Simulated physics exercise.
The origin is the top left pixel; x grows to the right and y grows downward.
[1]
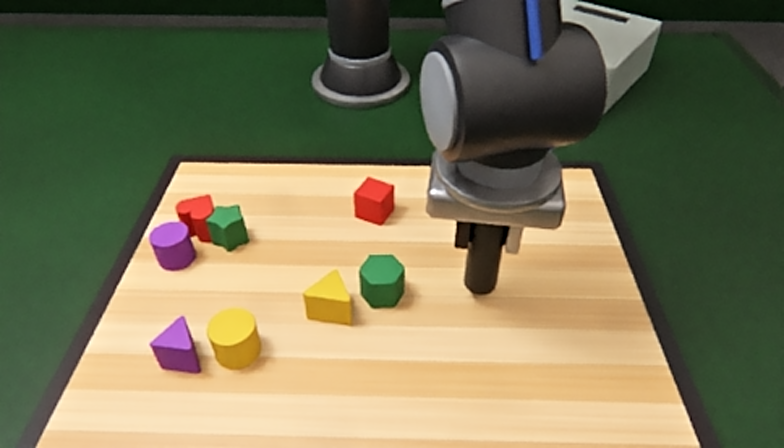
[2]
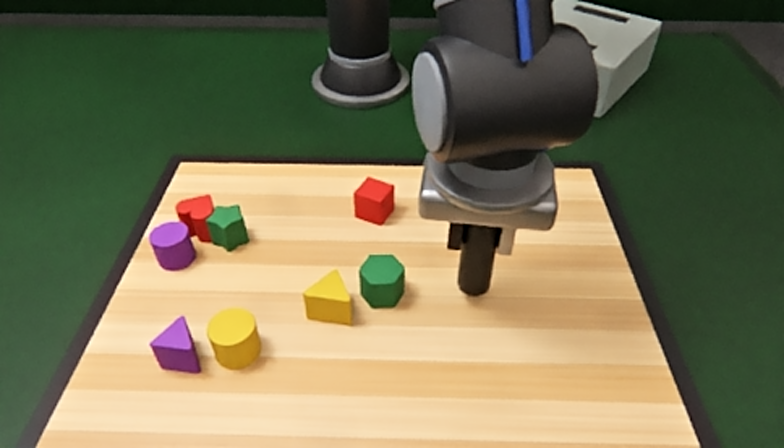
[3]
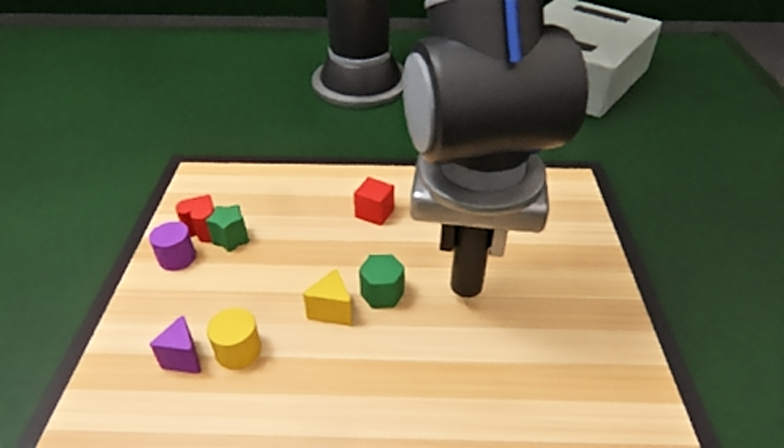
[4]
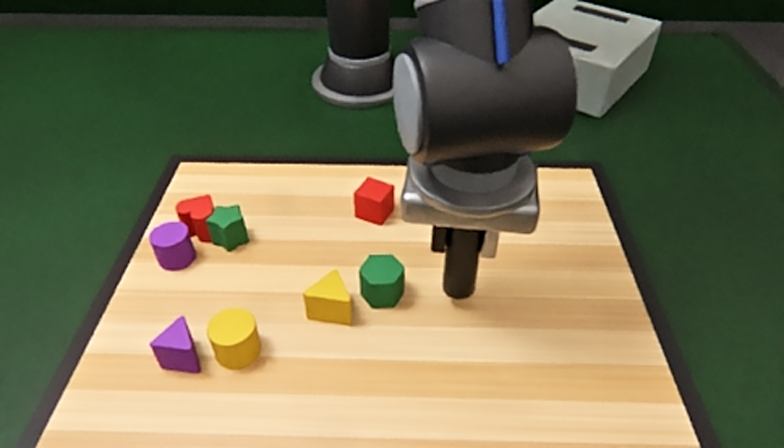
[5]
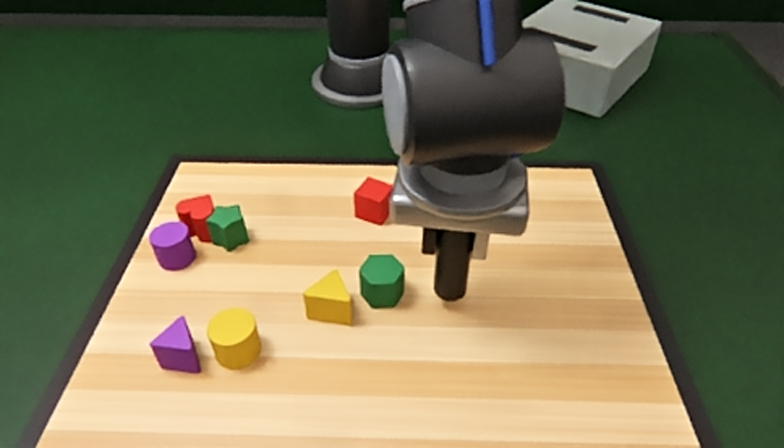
A dark robot arm moves its rod slightly left across the board while the blocks stay still.
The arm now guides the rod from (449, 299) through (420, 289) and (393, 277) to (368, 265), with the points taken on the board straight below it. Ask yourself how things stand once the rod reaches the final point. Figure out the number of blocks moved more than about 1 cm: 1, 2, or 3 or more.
I'd put the number at one.
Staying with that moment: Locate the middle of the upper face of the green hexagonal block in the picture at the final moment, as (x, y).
The top centre is at (346, 262).
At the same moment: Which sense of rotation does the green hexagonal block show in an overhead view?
Bird's-eye view: Counterclockwise.
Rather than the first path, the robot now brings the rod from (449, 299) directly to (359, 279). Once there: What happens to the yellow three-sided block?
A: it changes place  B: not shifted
Choice A: It changes place.
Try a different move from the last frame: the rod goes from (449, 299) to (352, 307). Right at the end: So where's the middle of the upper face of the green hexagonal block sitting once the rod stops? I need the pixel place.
At roughly (334, 257).
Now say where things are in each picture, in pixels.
The first frame shows rod's lower end (480, 283); yellow three-sided block (330, 287); red square (374, 189); green hexagonal block (382, 268).
The second frame shows rod (473, 284); blocks still.
The third frame shows rod (466, 286); blocks still.
The fourth frame shows rod (459, 287); blocks still.
The fifth frame shows rod (450, 289); yellow three-sided block (330, 287); red square (374, 189); green hexagonal block (382, 268).
On the path given first. Halfway along, rod (406, 273); green hexagonal block (369, 268), turned 20° anticlockwise.
At the end, rod (368, 255); yellow three-sided block (325, 291); red square still; green hexagonal block (346, 262), turned 80° anticlockwise.
